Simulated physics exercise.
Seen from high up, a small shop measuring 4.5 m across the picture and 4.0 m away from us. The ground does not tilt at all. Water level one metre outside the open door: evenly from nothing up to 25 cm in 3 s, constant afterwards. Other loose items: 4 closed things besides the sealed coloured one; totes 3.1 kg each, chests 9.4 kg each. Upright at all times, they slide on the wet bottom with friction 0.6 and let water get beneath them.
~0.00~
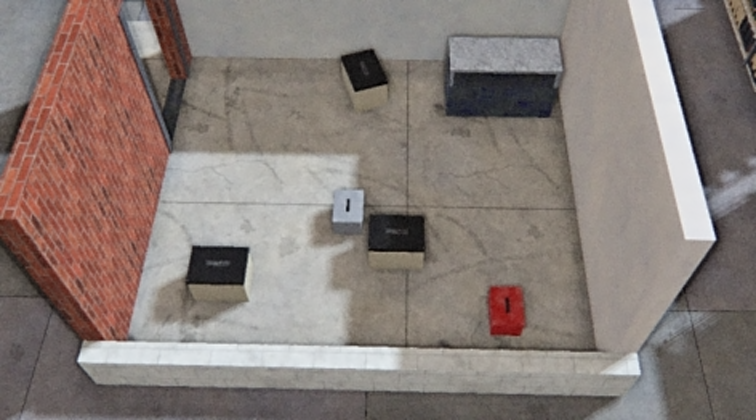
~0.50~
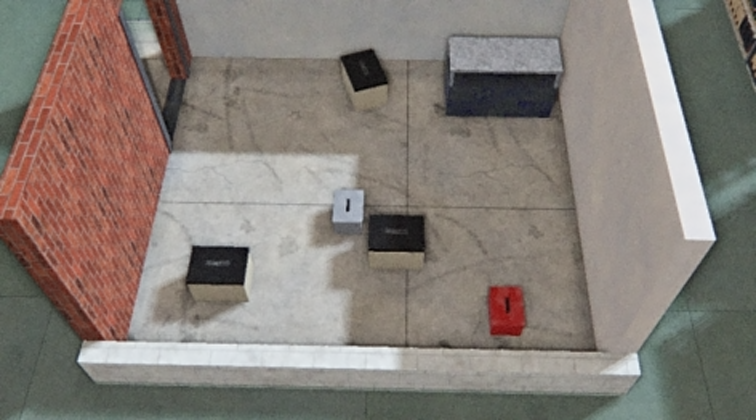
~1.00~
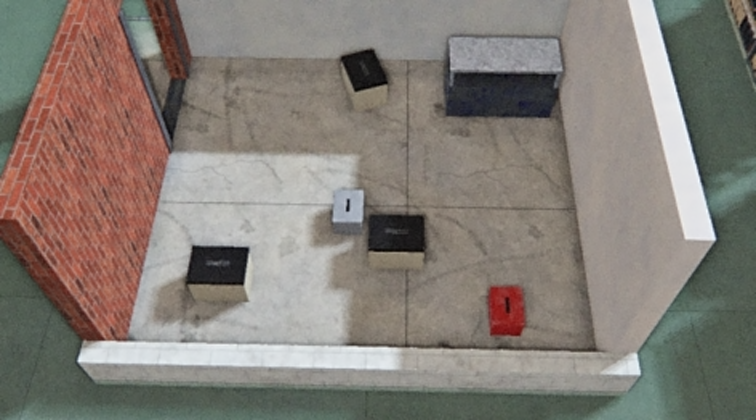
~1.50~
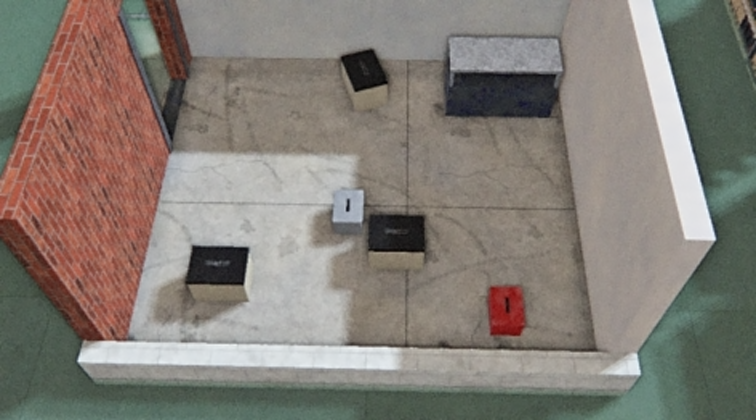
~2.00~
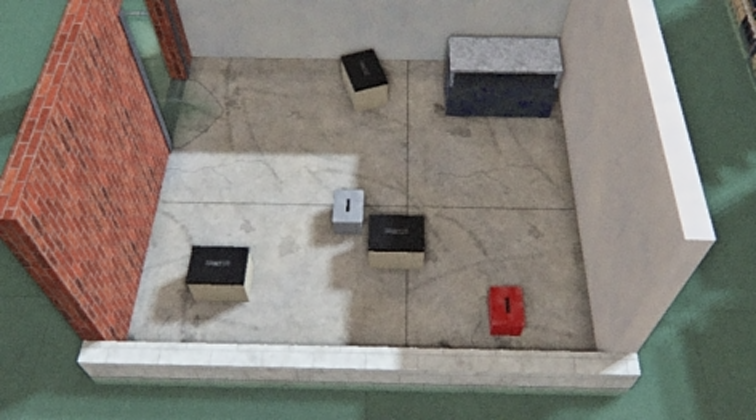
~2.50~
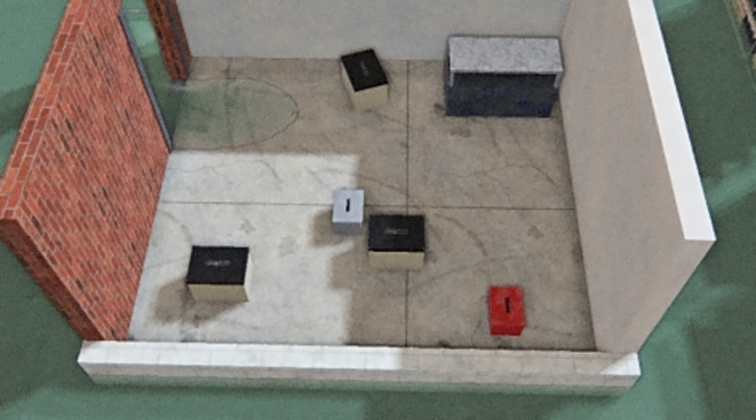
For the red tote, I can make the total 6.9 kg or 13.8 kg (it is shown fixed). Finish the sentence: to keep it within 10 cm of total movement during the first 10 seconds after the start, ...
To keep it within 10 cm in that time, no load offered works.
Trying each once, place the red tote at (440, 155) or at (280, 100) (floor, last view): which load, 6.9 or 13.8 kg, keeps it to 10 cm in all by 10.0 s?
In order, no load succeeds and no load succeeds.
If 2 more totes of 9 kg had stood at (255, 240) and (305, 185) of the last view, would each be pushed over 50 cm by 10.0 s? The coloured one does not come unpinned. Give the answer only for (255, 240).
Note: Stays within it.
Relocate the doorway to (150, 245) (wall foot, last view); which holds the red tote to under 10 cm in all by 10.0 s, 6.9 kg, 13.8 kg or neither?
In that case both options fail.
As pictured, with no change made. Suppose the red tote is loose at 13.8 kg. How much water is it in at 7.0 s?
4 cm, roughly.
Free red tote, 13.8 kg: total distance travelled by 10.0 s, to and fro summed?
I'd say close to 80 cm in total.
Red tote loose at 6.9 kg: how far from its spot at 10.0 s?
About 150 cm off its spot.
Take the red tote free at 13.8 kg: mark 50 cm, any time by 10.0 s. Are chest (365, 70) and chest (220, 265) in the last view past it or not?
First above the mark, then below the mark.
After 3.5 s the red tote would be 0 cm from its start with 6.9 kg and 0 cm from its start with 13.8 kg; 0 cm of water round it then.
After 4.5 s the red tote would be 0 cm from its start with 6.9 kg and 0 cm from its start with 13.8 kg; 0 cm of water round it then.
After 7.0 s the red tote would be 0 cm from its start with 6.9 kg and 0 cm from its start with 13.8 kg; 4 cm of water round it then.
After 10.0 s the red tote would be 161 cm from its start with 6.9 kg and 80 cm from its start with 13.8 kg; 10 cm of water round it then.
